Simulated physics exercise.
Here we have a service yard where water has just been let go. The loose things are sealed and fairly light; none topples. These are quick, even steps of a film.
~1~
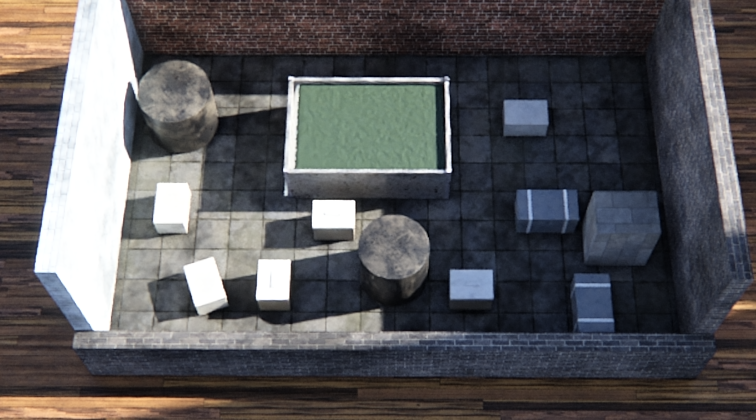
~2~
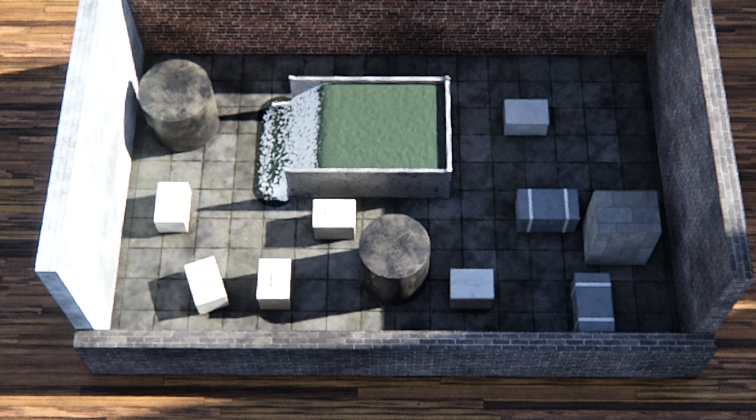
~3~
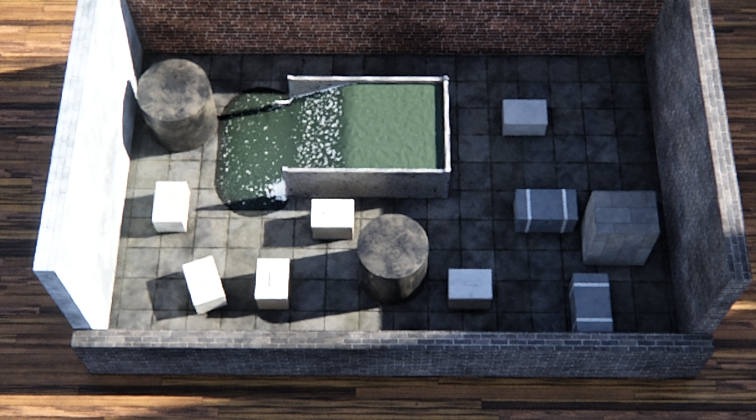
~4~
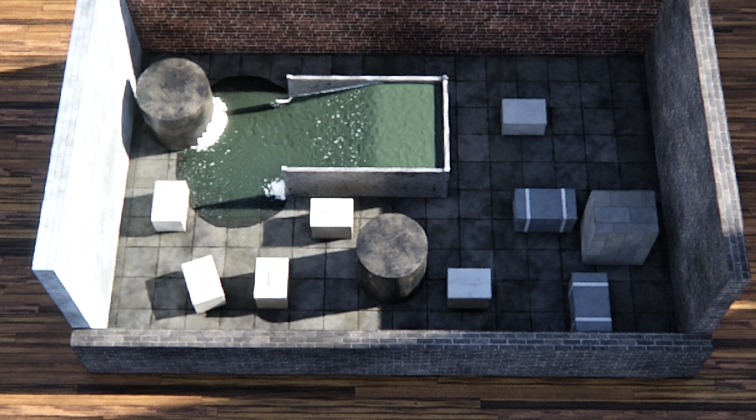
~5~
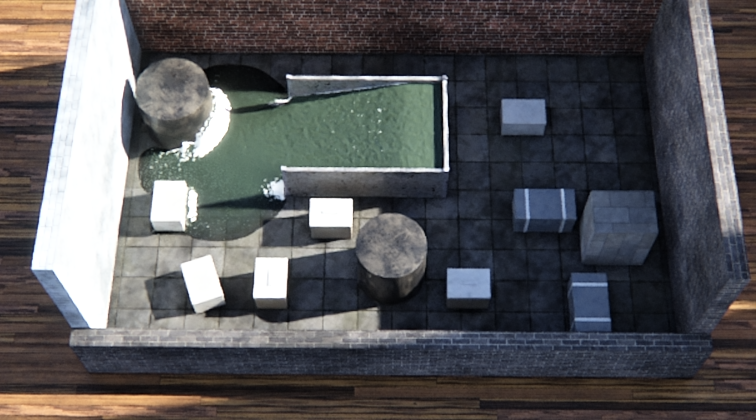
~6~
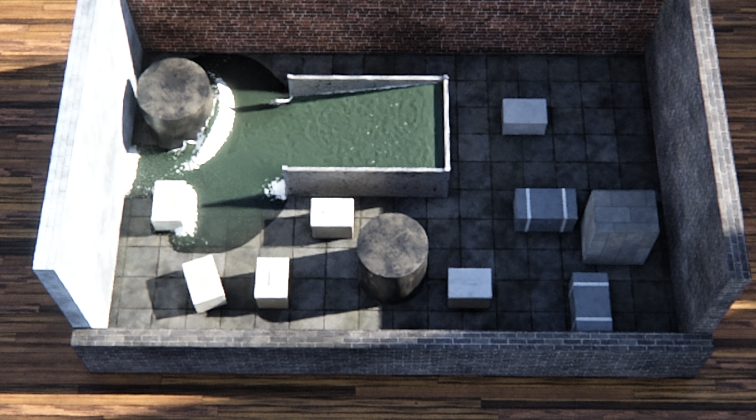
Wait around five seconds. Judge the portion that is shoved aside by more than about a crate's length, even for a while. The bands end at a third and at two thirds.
That comes to between one and two thirds.
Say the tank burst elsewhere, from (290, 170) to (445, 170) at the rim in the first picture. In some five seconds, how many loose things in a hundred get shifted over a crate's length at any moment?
About 90 per cent.
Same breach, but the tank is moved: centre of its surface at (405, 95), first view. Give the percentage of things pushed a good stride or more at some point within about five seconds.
I make it 40 per cent.
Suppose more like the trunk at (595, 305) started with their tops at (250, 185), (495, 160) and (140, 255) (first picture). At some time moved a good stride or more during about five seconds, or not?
In that order: That far or more, under that, yes.
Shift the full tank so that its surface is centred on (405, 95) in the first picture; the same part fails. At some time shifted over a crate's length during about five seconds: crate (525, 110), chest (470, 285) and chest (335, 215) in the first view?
One after the other: Short of that, short of that, less than that.
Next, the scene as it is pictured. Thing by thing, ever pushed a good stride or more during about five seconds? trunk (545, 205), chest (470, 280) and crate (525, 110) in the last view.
In turn: Under that, short of that, short of that.
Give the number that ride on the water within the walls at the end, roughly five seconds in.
The number is 2.
A moment on, 0 of 8 are well off their spots; 0 afloat.
Next, 1 of 8 are well off their spots; 1 afloat.
Later, 3 of 8 are well off their spots; 0 afloat.
In the end, 4 of 8 are well off their spots, and 4 have been at some point; 2 afloat.
